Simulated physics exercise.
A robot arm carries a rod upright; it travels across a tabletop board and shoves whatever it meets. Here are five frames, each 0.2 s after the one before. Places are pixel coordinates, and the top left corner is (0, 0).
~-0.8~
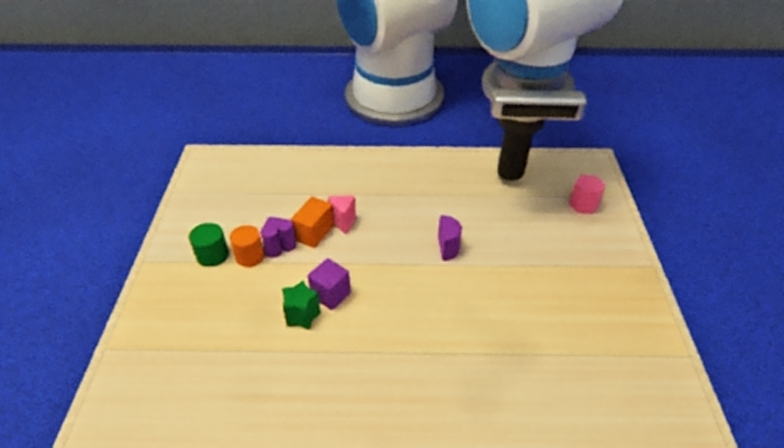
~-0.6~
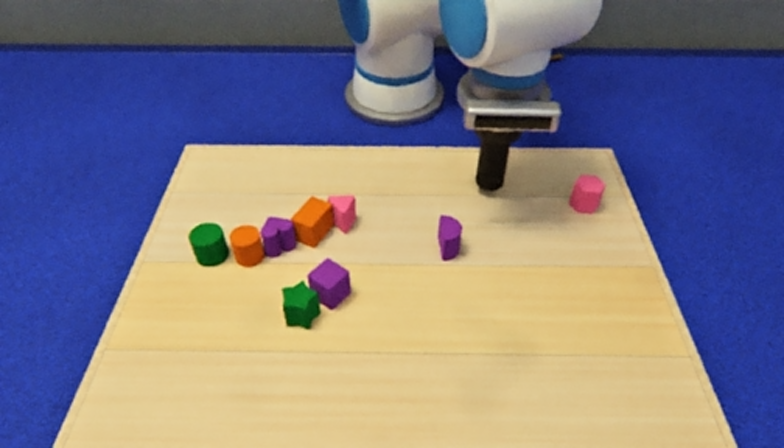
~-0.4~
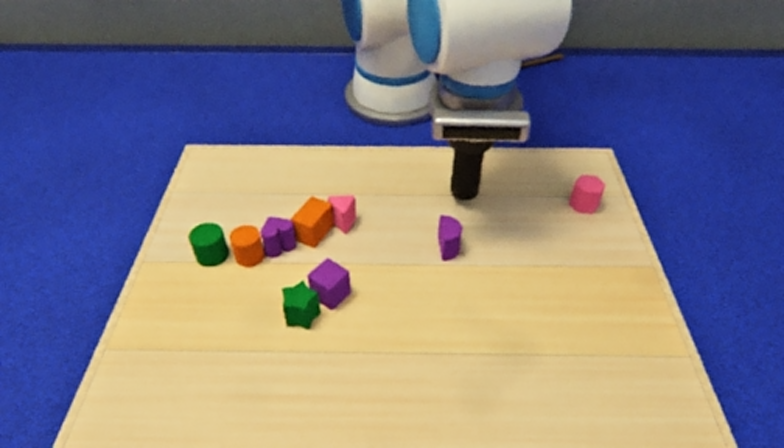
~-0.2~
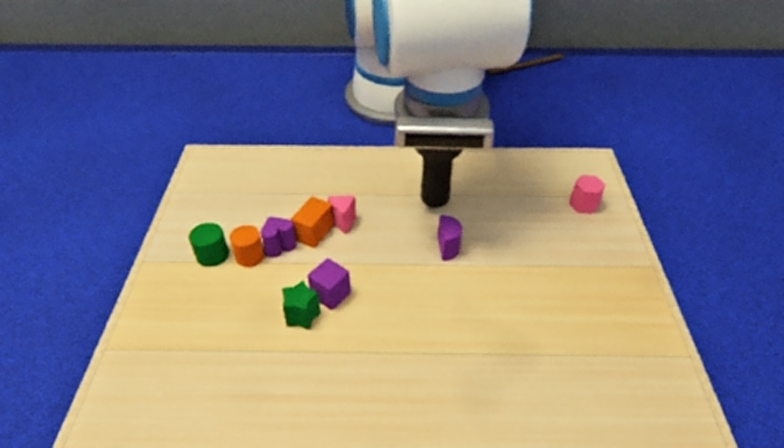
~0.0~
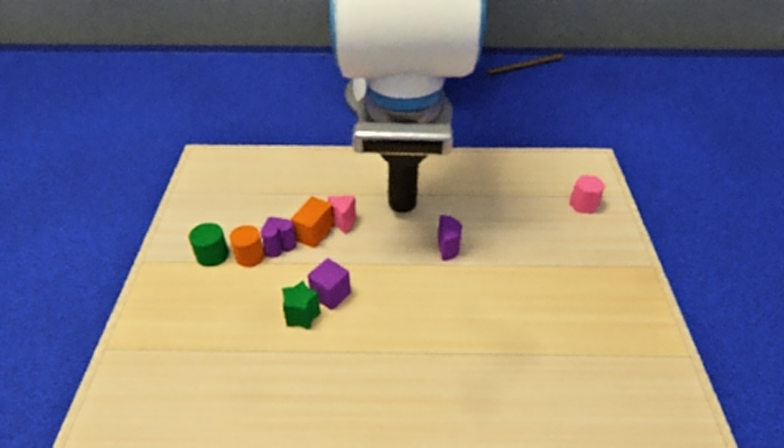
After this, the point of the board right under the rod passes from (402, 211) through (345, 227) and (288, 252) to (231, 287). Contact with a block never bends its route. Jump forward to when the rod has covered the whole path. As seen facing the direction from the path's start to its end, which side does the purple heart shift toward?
With start-to-end as forward, it shifts left.
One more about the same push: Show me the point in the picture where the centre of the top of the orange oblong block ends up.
Around (284, 205).
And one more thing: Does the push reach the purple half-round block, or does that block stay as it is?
The purple half-round block does not move.
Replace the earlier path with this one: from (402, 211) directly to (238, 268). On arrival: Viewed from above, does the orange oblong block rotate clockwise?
The answer is yes.
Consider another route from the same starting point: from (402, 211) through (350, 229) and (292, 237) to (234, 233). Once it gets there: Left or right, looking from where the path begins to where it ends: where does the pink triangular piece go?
The shift is rightward.
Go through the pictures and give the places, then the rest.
Lower end of the rod (511, 173), tops of blocks, orange disc (244, 235), purple heart (275, 225), orange oblong block (311, 211), pink triangular piece (342, 201), purple half-round block (450, 226), in the first frame.
Rod (489, 183), blocks as before, in the second frame.
Rod (464, 192), blocks as before, in the third frame.
Rod (435, 199), blocks as before, in the fourth frame.
Rod (403, 204), orange disc (244, 235), purple heart (275, 225), orange oblong block (311, 211), pink triangular piece (342, 201), purple half-round block (450, 226), in the fifth frame.
On the path given first. One third of the way, rod (344, 220); orange oblong block (308, 211); pink triangular piece (325, 191).
Two thirds of the way, rod (286, 245); orange disc (223, 246); purple heart (252, 243), turned 20° anticlockwise; orange oblong block (284, 205), turned 15° clockwise; pink triangular piece (323, 190).
At the end, rod (228, 280); orange disc (180, 260); purple heart (193, 278), turned 35° clockwise; orange oblong block (284, 205), turned 15° clockwise; pink triangular piece (323, 190); purple half-round block not moved.
